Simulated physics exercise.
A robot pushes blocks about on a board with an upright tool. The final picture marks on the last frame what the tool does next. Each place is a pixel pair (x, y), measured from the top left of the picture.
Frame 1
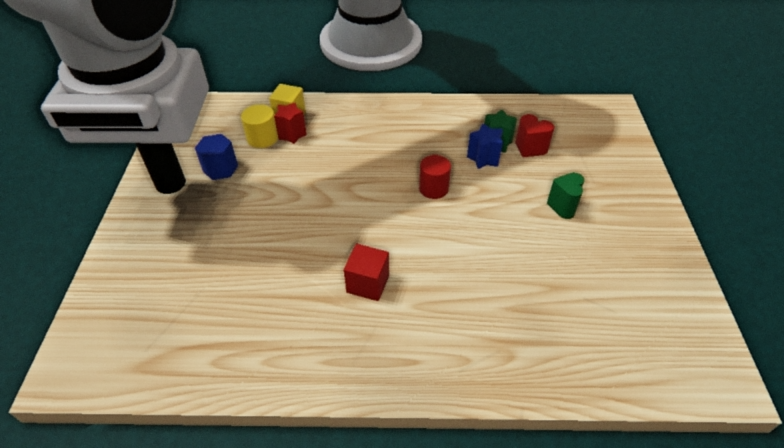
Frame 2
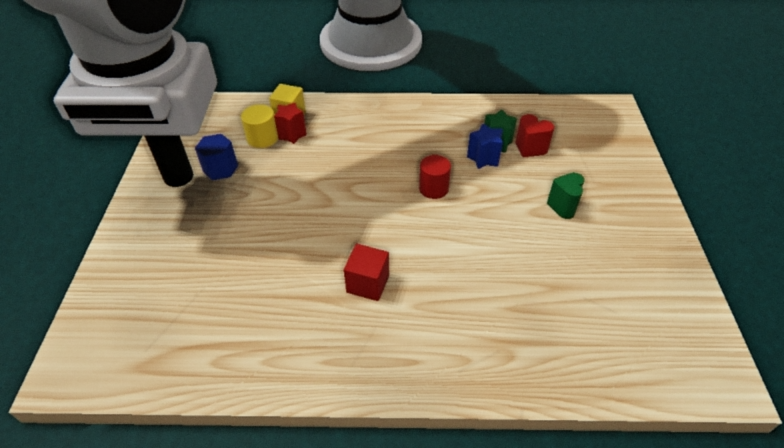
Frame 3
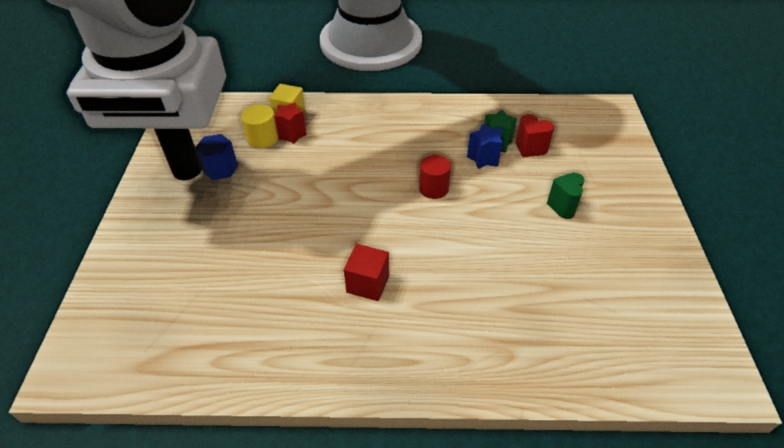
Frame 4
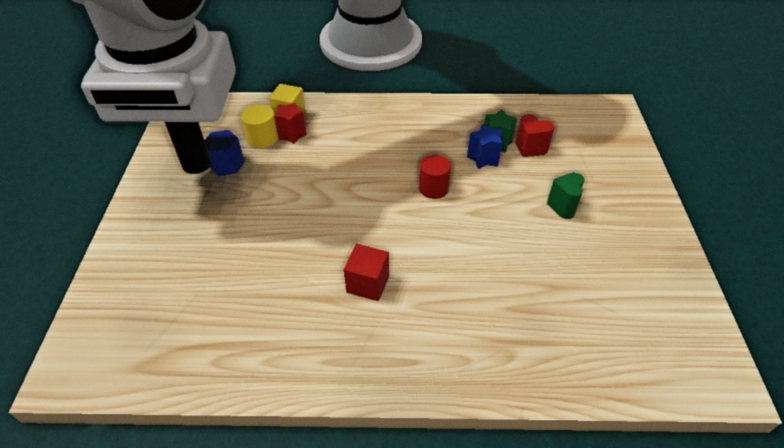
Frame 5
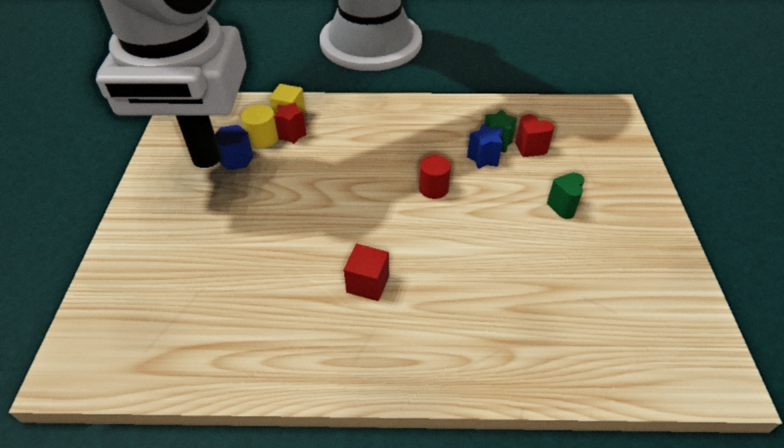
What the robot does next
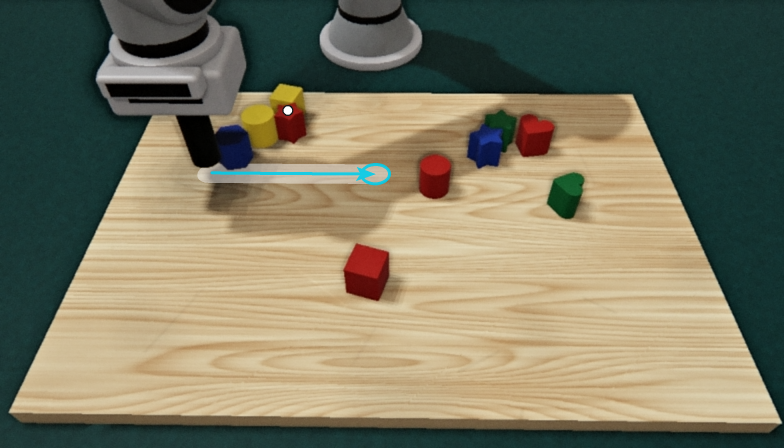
A robot arm with a black upright tool moves right and slightly away across a wooden board, reaches the blue hexagonal block and nudges it a short way toward the yellow cylinder, while the other coloured blocks stay still.
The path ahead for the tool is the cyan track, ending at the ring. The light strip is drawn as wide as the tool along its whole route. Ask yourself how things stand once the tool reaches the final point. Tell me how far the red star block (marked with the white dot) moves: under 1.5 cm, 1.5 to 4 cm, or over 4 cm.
The shift is below 1.5 cm.
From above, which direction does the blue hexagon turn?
Looking down, my answer is that the blue hexagon rotates anticlockwise.
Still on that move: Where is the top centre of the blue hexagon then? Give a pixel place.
Located at (251, 130).
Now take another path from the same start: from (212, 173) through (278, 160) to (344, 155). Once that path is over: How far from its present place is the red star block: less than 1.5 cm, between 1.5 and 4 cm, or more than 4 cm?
That block covers between 1.5 and 4 cm.
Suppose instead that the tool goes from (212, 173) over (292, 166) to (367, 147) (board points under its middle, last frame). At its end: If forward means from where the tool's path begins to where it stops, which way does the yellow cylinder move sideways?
It's pushed left.
The line goes straight from (212, 173) to (375, 174); the dot is on the red star block.
The first path, step by step. One third of the way, tool at (264, 160); blue hexagon at (251, 130), turned 50° anticlockwise; yellow cylinder at (261, 109).
Two thirds of the way, tool at (320, 160); blue hexagon at (251, 130), turned 50° anticlockwise; yellow cylinder at (261, 109).
At the end, tool at (375, 160); blue hexagon at (251, 130), turned 50° anticlockwise; yellow cylinder at (261, 109); red star block unmoved.
